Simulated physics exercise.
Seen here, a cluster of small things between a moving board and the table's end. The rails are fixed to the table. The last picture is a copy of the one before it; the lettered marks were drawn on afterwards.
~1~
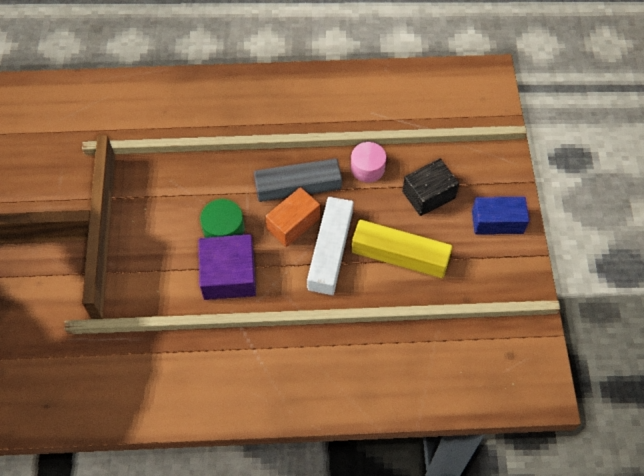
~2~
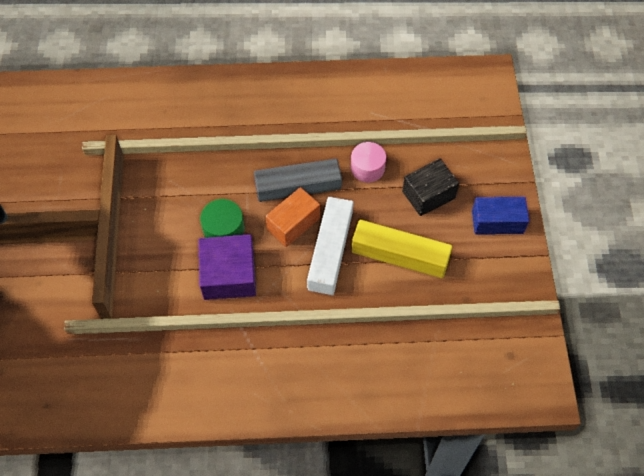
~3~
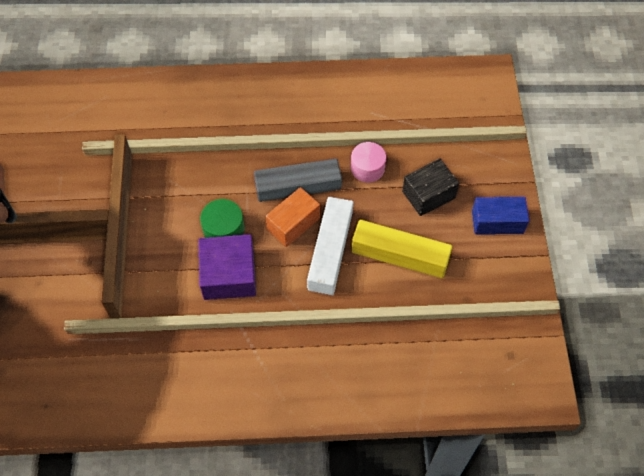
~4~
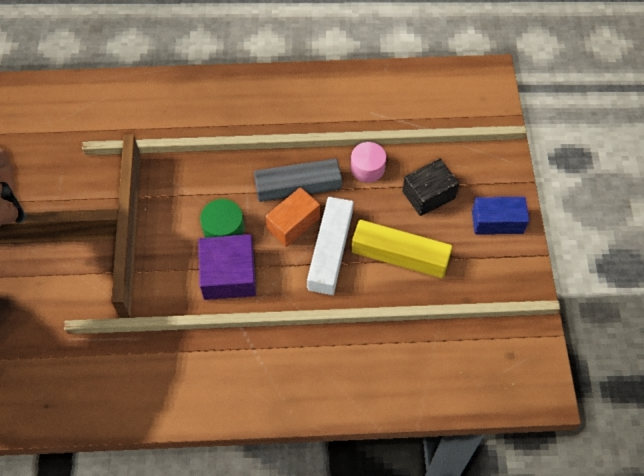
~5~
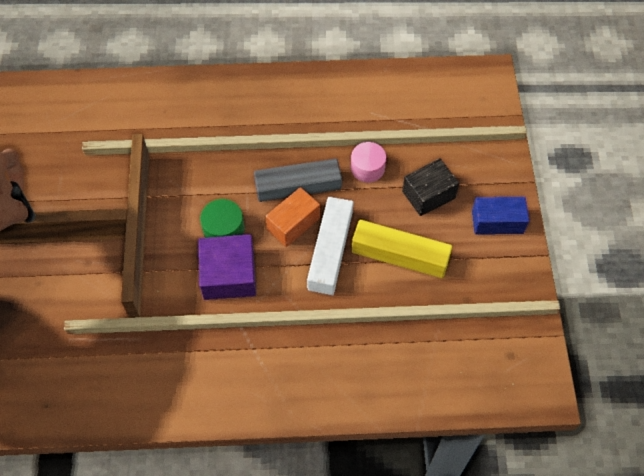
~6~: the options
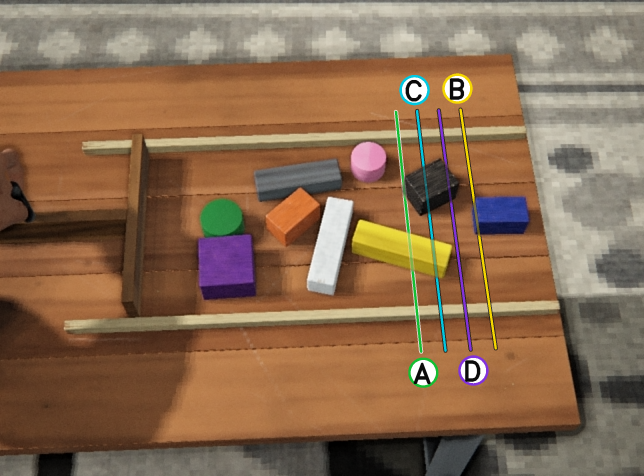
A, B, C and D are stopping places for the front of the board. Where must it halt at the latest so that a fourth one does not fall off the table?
No farther than D.
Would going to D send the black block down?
By then, yes.
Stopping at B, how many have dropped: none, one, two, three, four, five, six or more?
Four.
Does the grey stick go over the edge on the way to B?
No.
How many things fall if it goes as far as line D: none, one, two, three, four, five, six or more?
By then, three.
On the marked copy, A at (408, 223); B at (477, 220); C at (430, 222); D at (454, 221).
Taking D. A third of the way, board (249, 209); purple block (283, 266); white bar (338, 246).
Two thirds of the way, board (365, 204); yellow stick (513, 256); blue block (506, 217).
When it is over, board (453, 201); black block over the edge; blue block over the edge; three fallen.
As for the rest, A is within the limit but short; B drops four; C is within the limit but short.
